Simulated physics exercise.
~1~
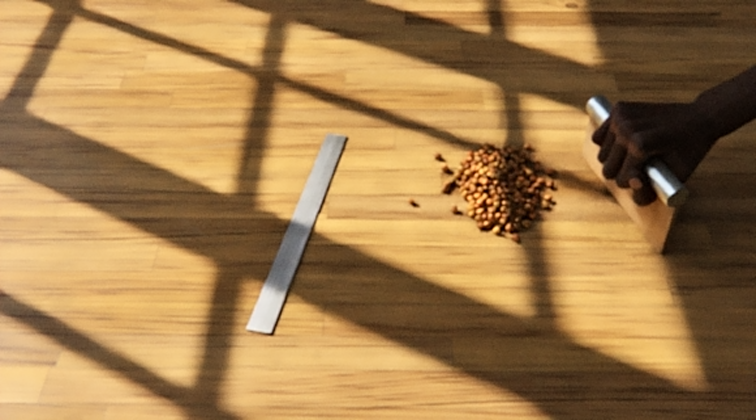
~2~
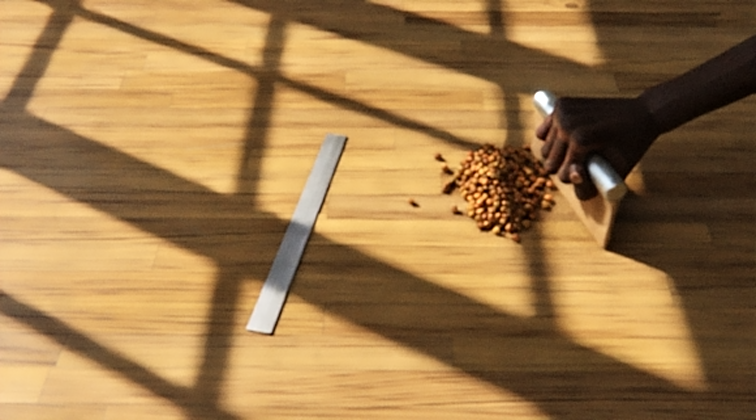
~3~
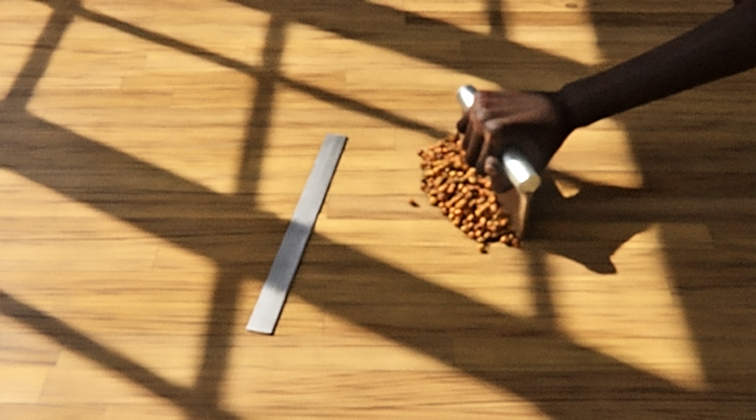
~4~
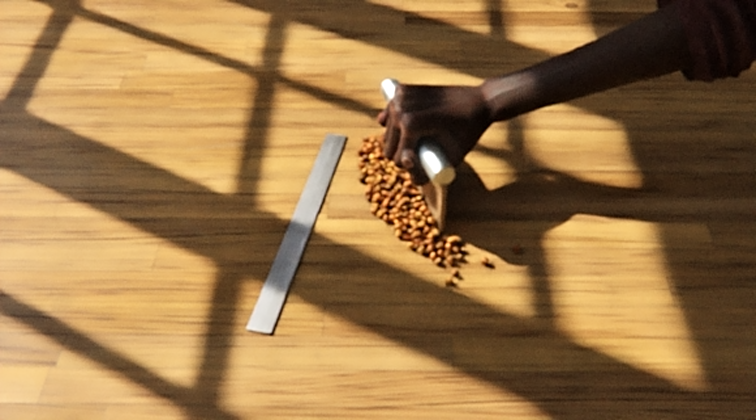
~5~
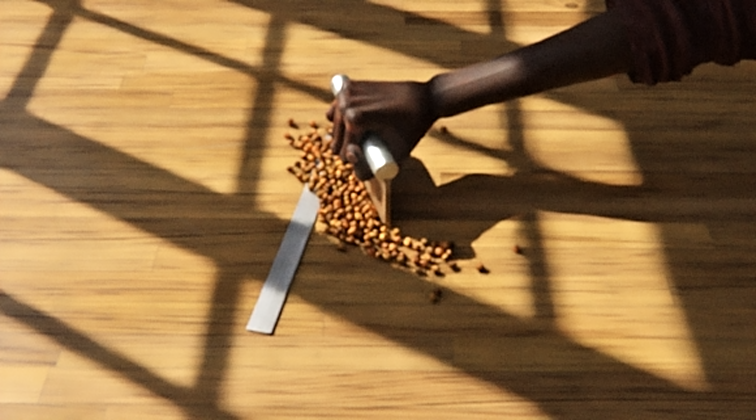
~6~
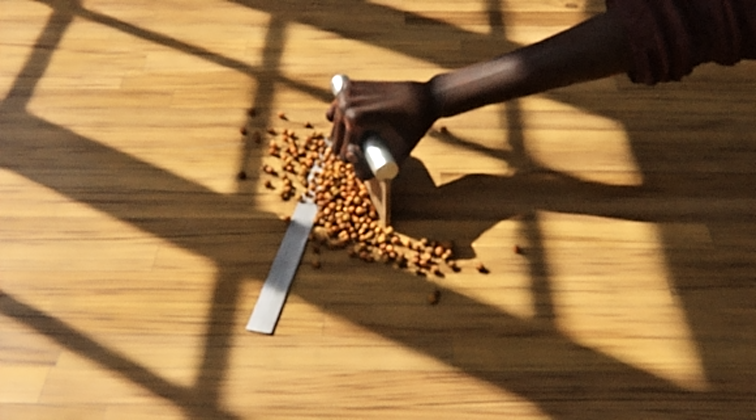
A hand gripping a scraper with a silvery bar handle slid left across a wooden surface, pushing a heap of roasted chickpeas into a flat metal strip, then stopped, leaving the pieces spread around and over the strip's upper end, the hand still holding on.
